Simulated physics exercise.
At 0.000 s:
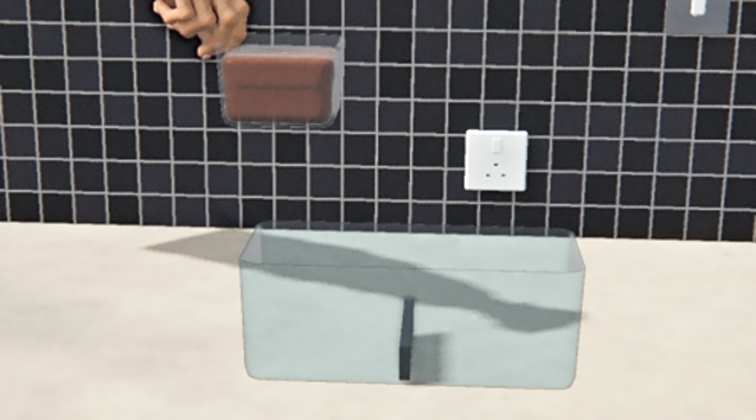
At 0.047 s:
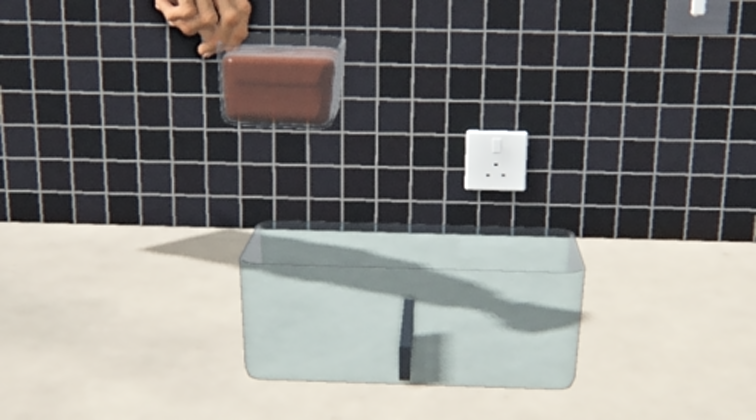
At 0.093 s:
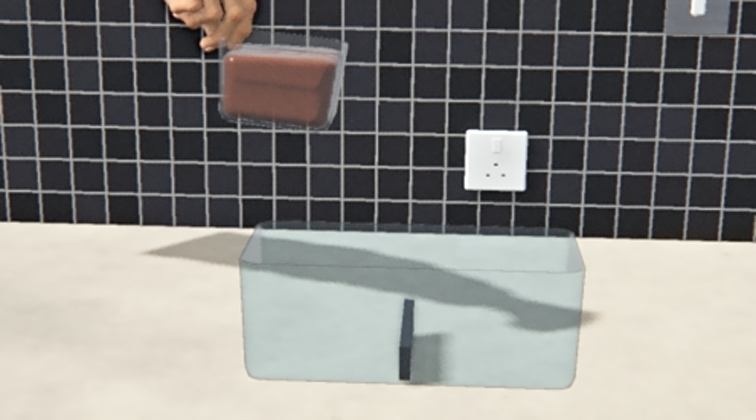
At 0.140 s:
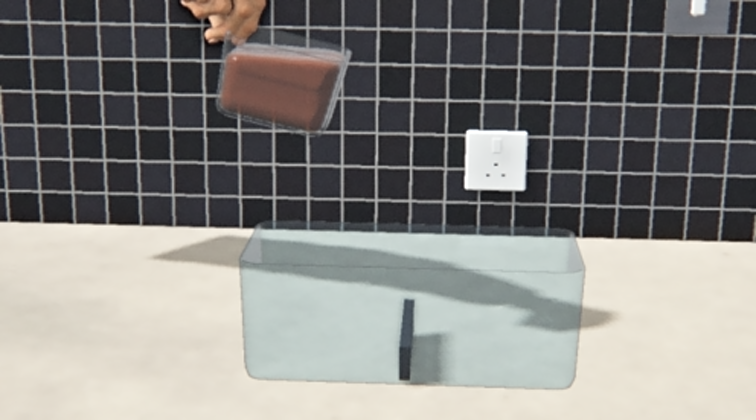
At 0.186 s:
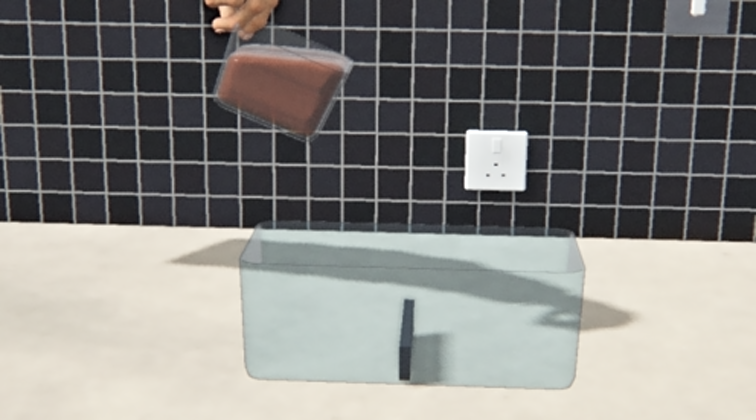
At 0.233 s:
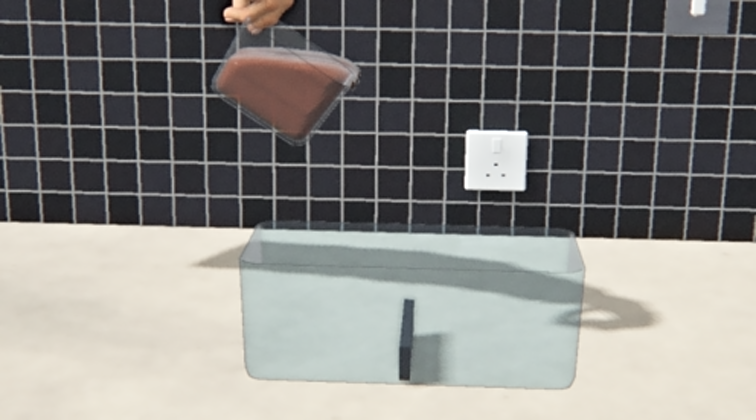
A hand holds a clear box of reddish-brown liquid, level at first, above an empty, pale, see-through long basin with a low dark wall inside. The box then turns steadily to the right, its right side dropping, until it leans steeply and the liquid gathers toward its lower right corner.
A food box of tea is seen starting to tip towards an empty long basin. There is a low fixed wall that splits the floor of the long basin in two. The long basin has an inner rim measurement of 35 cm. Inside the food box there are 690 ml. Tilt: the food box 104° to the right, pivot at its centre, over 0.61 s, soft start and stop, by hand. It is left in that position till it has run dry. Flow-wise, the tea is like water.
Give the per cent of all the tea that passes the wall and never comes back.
I would say 60 percent.
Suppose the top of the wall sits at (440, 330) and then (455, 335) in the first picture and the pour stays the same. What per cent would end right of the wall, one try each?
Result: 20 per cent, then 20 per cent.
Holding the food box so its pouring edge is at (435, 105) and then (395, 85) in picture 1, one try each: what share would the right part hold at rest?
I'd expect close to 85 per cent and then close to 90 per cent.
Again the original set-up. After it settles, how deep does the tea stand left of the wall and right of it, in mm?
Left 12 mm, right 16 mm.
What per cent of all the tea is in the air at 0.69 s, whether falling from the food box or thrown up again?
It comes to some 10 percent of the total.
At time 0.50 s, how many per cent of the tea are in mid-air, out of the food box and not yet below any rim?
Around 50 in a hundred.
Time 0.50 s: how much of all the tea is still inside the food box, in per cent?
Roughly 30 %.
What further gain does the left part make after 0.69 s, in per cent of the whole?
Near 14 in a hundred.
After 0.50 s the tilt is 95° and 30 per cent is still to pour, 3 is left of the wall and 19 right of it.
After 0.69 s the tilt is 104° and 5 per cent is still to pour, 24 is left of the wall and 62 right of it.
After 0.89 s the tilt is 104° and 0 per cent is still to pour, 35 is left of the wall and 61 right of it.
After 1.11 s the tilt is 104° and 0 per cent is still to pour, 38 is left of the wall and 61 right of it.
In the end 39 per cent lies left of the wall, 60 right of it and 1 outside.
